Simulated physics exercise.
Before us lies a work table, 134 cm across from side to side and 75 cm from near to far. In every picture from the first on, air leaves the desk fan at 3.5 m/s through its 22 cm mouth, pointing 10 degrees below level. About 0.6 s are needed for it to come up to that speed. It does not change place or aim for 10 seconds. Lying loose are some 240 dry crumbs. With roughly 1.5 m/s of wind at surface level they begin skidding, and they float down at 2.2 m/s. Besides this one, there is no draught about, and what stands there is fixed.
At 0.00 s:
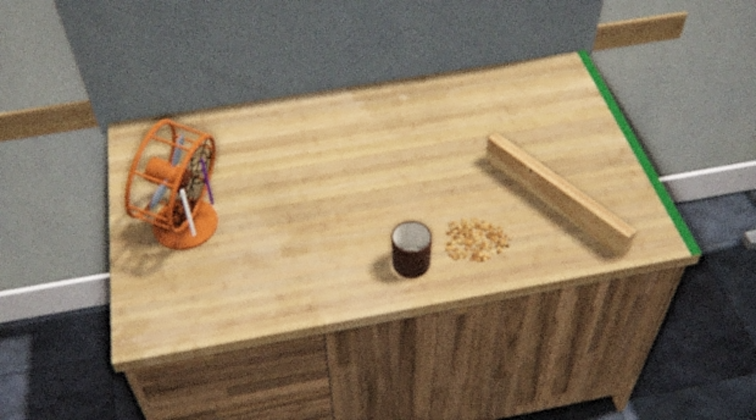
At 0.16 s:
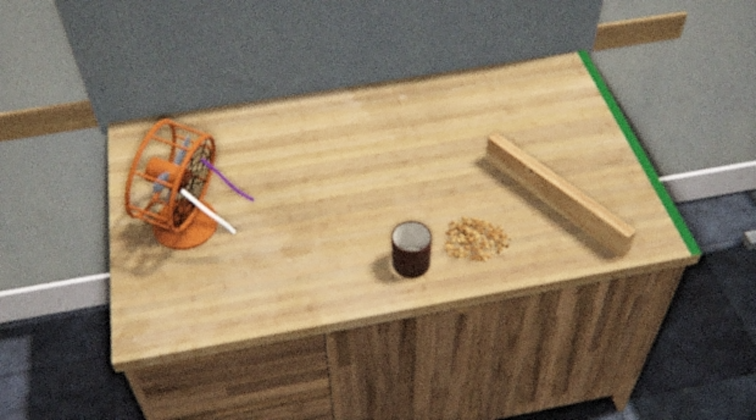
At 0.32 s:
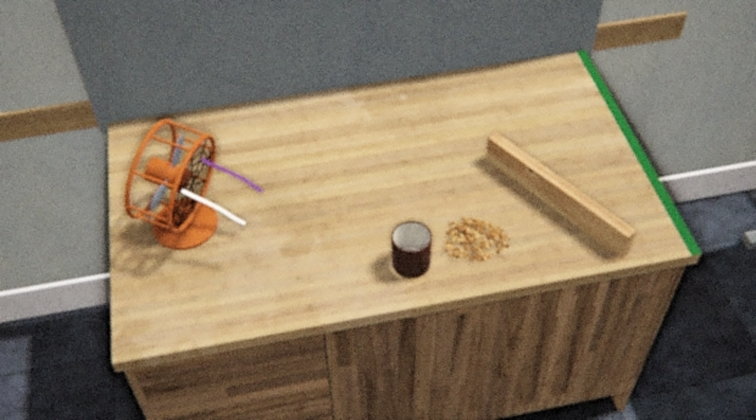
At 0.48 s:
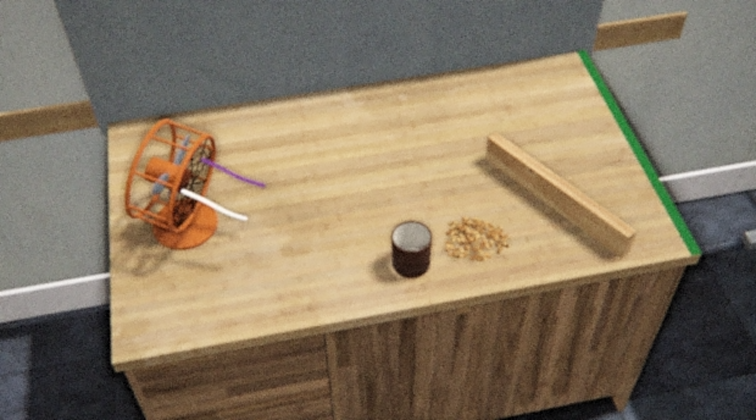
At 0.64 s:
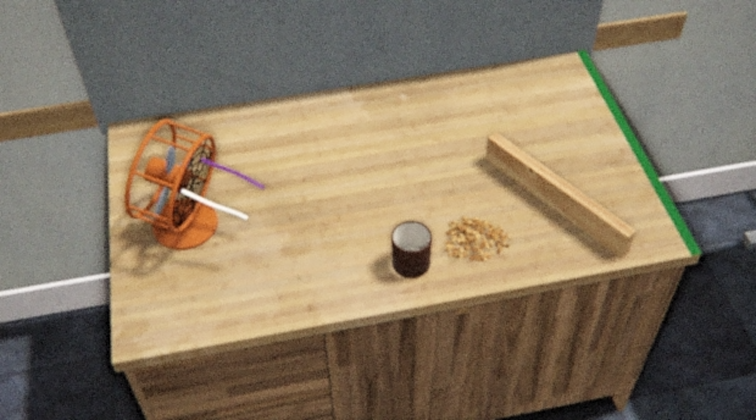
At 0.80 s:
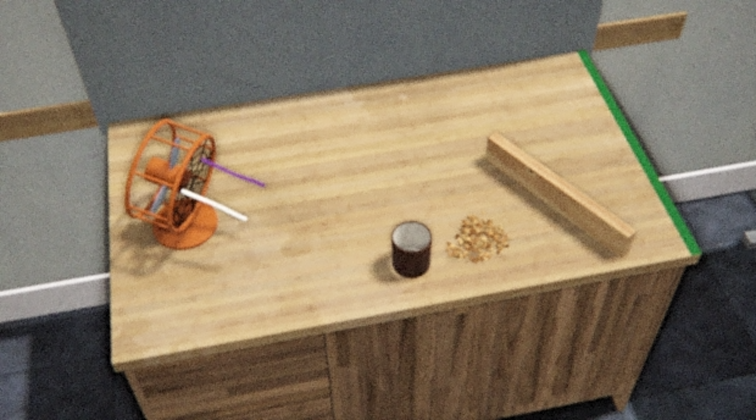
On a wooden work table, two ribbons stream rightward from an orange fan, then some crumbs shift slightly.
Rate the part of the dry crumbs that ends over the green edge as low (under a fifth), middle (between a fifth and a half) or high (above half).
Low.
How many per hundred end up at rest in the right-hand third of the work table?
10 %.
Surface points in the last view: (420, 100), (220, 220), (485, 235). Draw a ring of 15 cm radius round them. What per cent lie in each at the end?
0 %, 0 %, 15 %.
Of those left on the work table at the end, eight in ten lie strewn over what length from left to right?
Around 30 centimetres from left to right.
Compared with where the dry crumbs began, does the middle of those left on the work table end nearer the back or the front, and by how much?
It shifted toward the front side by roughly 5 cm.
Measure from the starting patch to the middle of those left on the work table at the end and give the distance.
Roughly 5 centimetres.
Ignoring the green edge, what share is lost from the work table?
Close to 80 % of them.
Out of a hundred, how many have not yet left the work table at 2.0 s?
Roughly 40 per cent.
After 2.0 s, 0 % are over the green edge; the middle of those still in play is near (498, 250); 60 % have settled or left.
After 3.2 s, 0 % are over the green edge; the middle of those still in play is near (498, 252); 67 % have settled or left.
After 5.5 s, 0 % are over the green edge; the middle of those still in play is near (489, 250); 76 % have settled or left.
After 10.0 s, at the end, 0 % are over the green edge; the middle of those still in play is near (498, 253).
